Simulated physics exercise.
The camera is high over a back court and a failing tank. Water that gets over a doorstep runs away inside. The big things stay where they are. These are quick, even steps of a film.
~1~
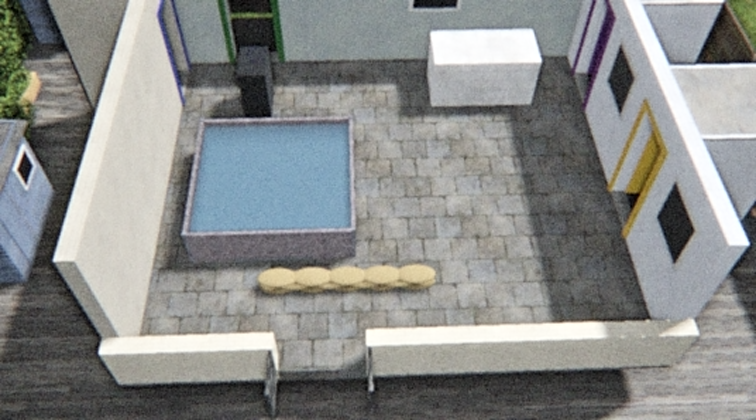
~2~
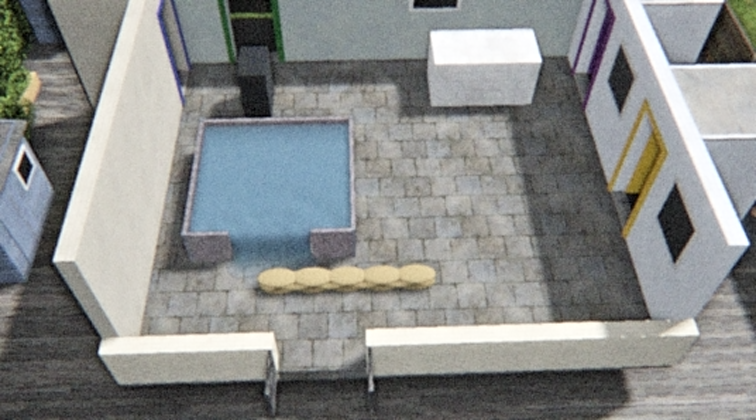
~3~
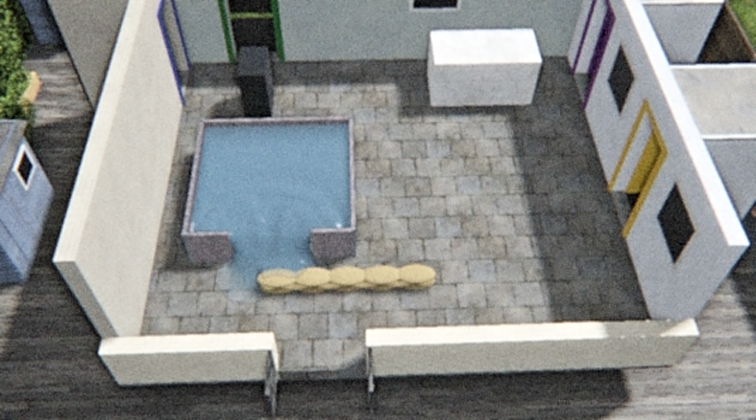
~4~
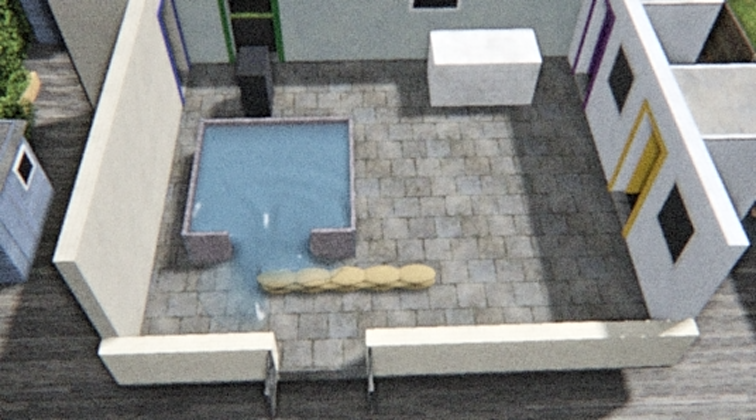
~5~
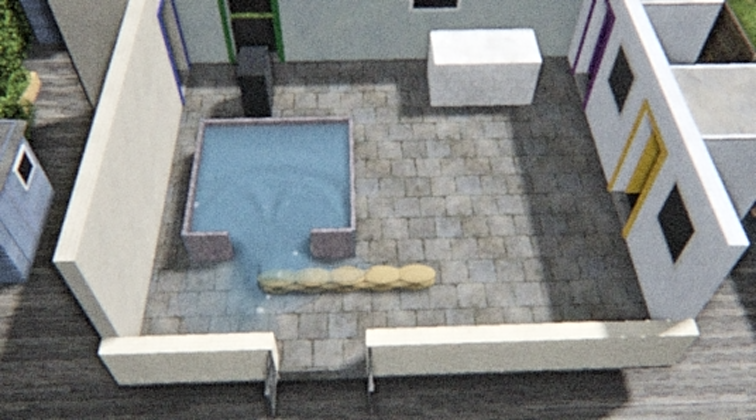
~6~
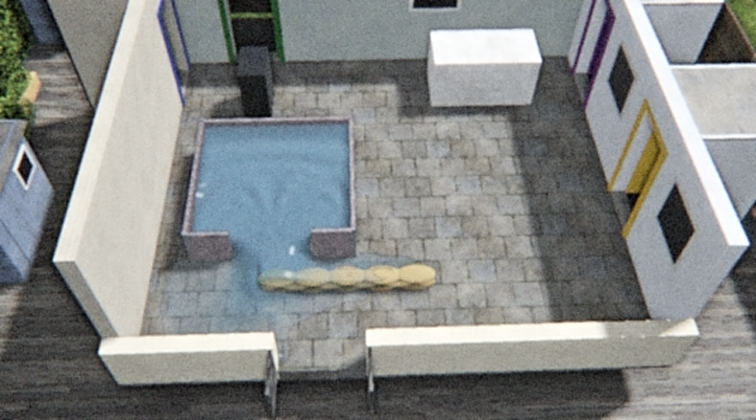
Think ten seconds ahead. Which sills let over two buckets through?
The blue door lets in a lot; the yellow door lets in a lot; the purple door admits no more than that; the green door lets in a lot.
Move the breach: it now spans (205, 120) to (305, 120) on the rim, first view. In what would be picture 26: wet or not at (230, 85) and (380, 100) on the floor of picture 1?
In that order: Under water, awash.
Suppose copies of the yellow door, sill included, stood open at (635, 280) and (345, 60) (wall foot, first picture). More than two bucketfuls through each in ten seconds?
In that order: Floods, lets less in.
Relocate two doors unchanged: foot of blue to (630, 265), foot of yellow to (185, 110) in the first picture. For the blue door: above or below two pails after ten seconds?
Then: Blue floods.
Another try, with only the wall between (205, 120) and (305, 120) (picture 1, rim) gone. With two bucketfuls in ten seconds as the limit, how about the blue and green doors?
One by one: The blue door passes that mark; the green door lets more in.
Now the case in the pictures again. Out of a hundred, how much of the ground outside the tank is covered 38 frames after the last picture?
Close to 70 %.
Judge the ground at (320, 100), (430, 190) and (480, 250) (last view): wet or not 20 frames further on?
In that order: No water, awash, covered.
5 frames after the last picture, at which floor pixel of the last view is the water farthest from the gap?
I would point to (518, 249).
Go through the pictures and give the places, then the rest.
The first picture shows the open tank at (274, 175) is whole and still.
In the second picture, water pours out at (273, 247) and has run to (232, 266).
In the third picture, water pours out at (273, 249) and has run to (233, 295).
In the fourth picture, the front is at (241, 328), out from the gap at (273, 250).
In the fifth picture, water pours out at (273, 249) and has run to (388, 274).
In the sixth picture, the front is at (422, 273), out from the gap at (273, 249).
A moment on, water covers 20 % of the floor; the blue door not reached, the yellow door not reached, the purple door not reached, the green door not reached.
Next, water covers 30 % of the floor; the blue door not reached, the yellow door not reached, the purple door not reached, the green door not reached.
Then, water covers 50 % of the floor; the blue door wet at the sill, nothing in, the yellow door under two buckets in, the purple door not reached, the green door not reached.
Later, water covers 70 % of the floor; the blue door under two buckets in, the yellow door over two buckets in, the purple door wet at the sill, nothing in, the green door under two buckets in.
In the end, water covers 90 % of the floor; the blue door over two buckets in, the yellow door far over two buckets in, the purple door wet at the sill, nothing in, the green door over two buckets in.
